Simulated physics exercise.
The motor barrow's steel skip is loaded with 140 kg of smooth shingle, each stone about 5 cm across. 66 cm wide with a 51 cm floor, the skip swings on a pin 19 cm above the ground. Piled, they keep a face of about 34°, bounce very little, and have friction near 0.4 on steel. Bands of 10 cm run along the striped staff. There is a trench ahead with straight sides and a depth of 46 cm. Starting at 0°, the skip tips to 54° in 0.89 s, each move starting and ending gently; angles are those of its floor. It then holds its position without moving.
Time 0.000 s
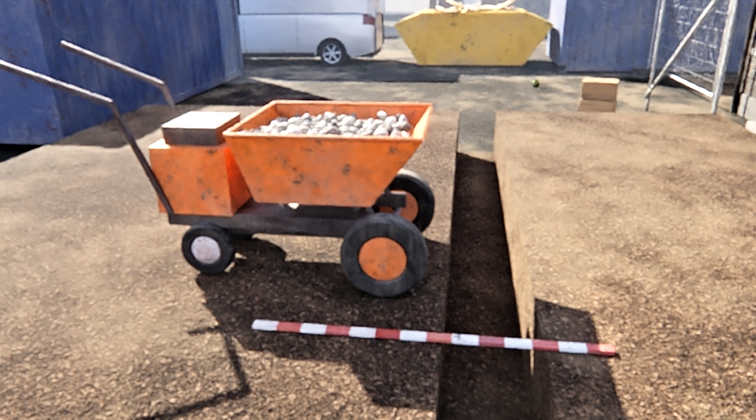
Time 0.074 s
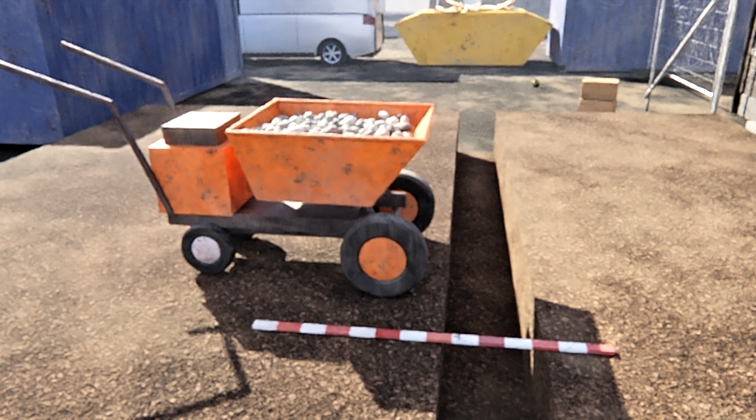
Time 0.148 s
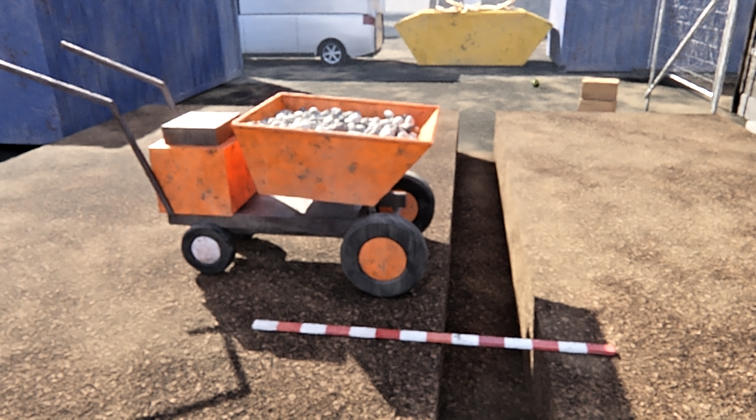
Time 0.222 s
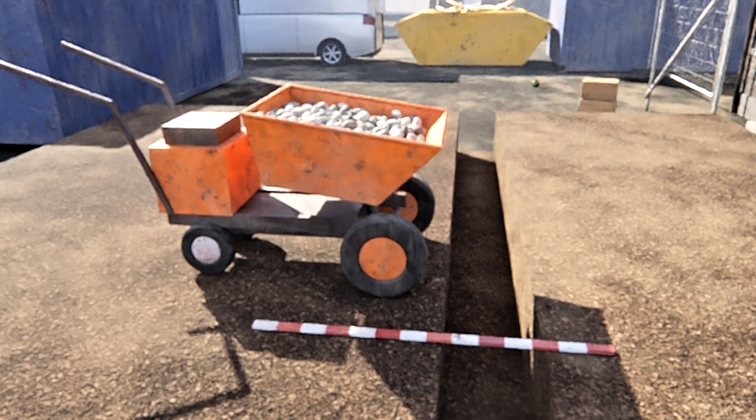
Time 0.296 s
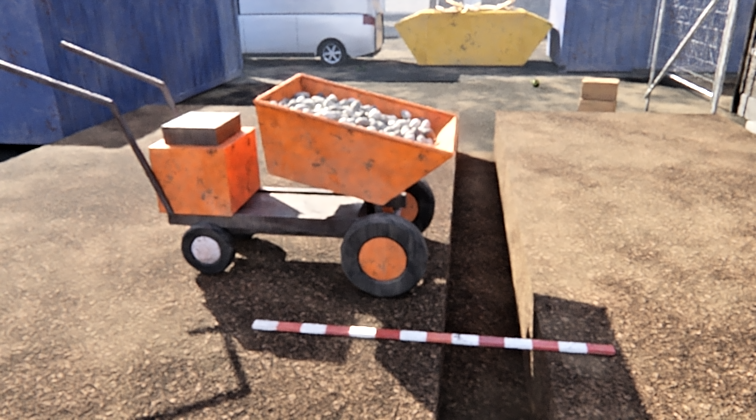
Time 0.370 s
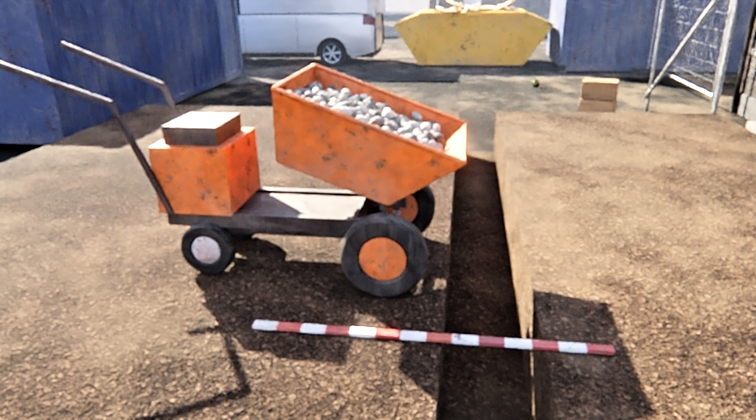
The orange skip full of grey stones tilts gradually to the right on the stationary barrow.
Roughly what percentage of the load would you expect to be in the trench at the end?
I'd expect around 23 per cent.
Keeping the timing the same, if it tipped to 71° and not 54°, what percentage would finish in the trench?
Roughly 30 percent.
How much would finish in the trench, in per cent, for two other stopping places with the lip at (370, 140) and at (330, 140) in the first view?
Roughly 45 in a hundred, then 55 in a hundred.
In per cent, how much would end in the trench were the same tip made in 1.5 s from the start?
Close to 30 percent, then.
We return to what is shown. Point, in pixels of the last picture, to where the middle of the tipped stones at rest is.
At about pixel (552, 268) in the last view.
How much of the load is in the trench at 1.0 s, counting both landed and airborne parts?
By that point it's something like 5 in a hundred.
After 0.7 s the floor is at 46°; 100 % in the skip; the foremost stones are at (482, 181).
After 1.0 s the floor is at 54°; 92 % in the skip, 5 % in the trench, 3 % past the trench; the foremost stones are at (566, 258).
After 1.3 s the floor is at 54°; 66 % in the skip, 6 % in the trench, 28 % past the trench; the foremost stones are at (672, 293).
After 3.3 s the floor is at 54°; 43 % in the skip, 23 % in the trench, 34 % past the trench; the foremost stones are past the picture's edge.
